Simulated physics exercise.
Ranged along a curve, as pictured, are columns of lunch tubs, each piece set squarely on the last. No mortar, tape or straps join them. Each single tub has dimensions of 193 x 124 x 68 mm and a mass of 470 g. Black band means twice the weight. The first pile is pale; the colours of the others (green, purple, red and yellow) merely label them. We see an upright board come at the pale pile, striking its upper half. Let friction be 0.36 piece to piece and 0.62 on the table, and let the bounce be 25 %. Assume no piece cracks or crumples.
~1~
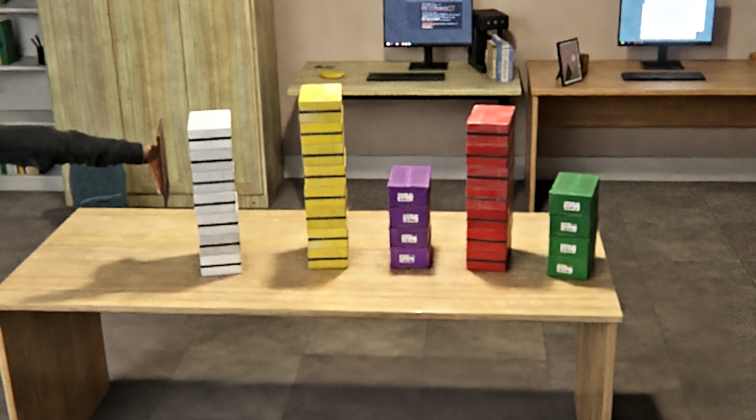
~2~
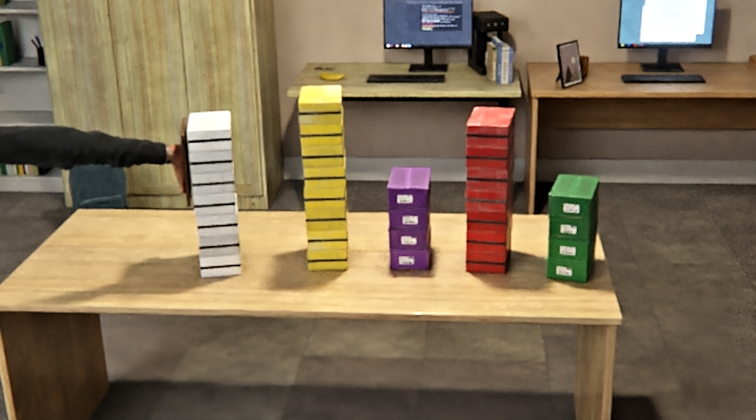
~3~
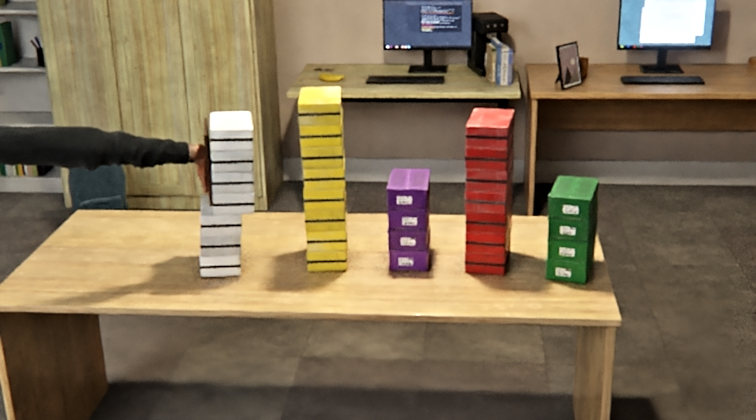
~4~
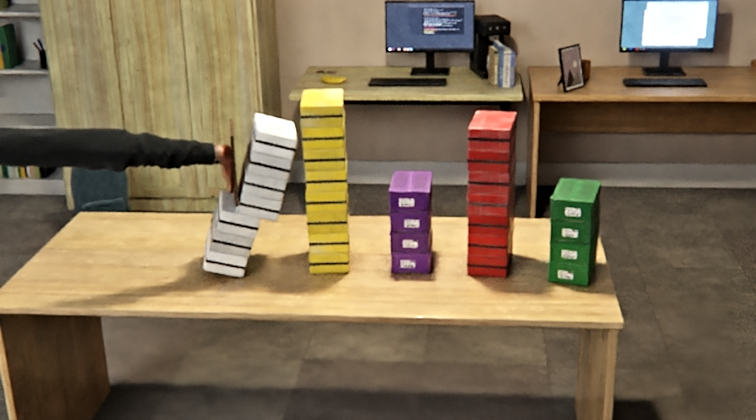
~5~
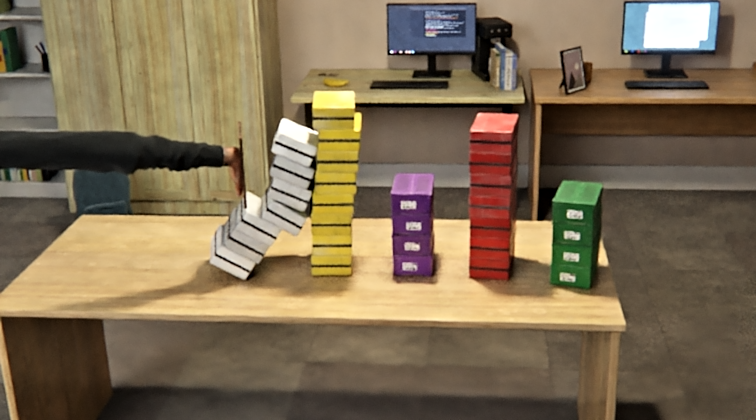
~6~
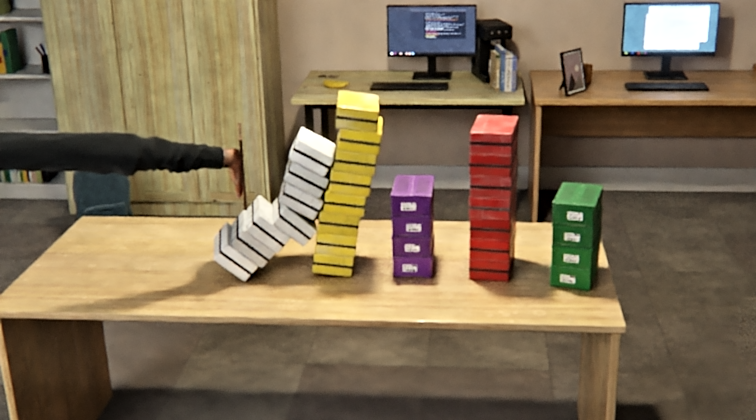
On a wooden table in an office, a hand pushed a flat board rightward into the upper part of a white stack of boxes, which bent and leaned against the yellow stack, tilting it too.
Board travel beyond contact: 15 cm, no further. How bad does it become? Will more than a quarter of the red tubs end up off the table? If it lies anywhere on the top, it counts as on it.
Yes.
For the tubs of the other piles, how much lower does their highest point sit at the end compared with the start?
About 25 cm.
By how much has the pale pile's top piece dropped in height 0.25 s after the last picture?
14 cm.
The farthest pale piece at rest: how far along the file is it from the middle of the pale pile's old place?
Distance along: Near 44 cm.
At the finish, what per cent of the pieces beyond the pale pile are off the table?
Something close to 25 percent of them.
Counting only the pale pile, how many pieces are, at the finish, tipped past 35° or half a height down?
7 of them.
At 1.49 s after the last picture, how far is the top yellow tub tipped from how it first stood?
Tilt from start: Approx. 90 degrees.
Then, 0.25 s later than the last frame, 7 of the pale pile down; none of the 7 red tubs off the table (0 of 23 in all colours); top red tub unmoved; top yellow tub tilted 30°, 58 mm lower.
Then, 0.83 s later than the last frame, 7 of the pale pile down; none of the 7 red tubs off the table (0 of 23 in all colours); top red tub tilted 32°, 8 cm lower; top yellow tub tilted 35°, 21 cm lower.
Then, 1.49 s later than the last frame, 7 of the pale pile down; 2 of the 7 red tubs off the table (5 of 23 in all colours); top red tub tilted 40°, 1.10 m lower; top green tub upside down.
When it is over, 7 of the pale pile down; 3 of the 7 red tubs off the table (6 of 23 in all colours); top red tub 1.16 m lower; top green tub upside down. That is 43 per cent.
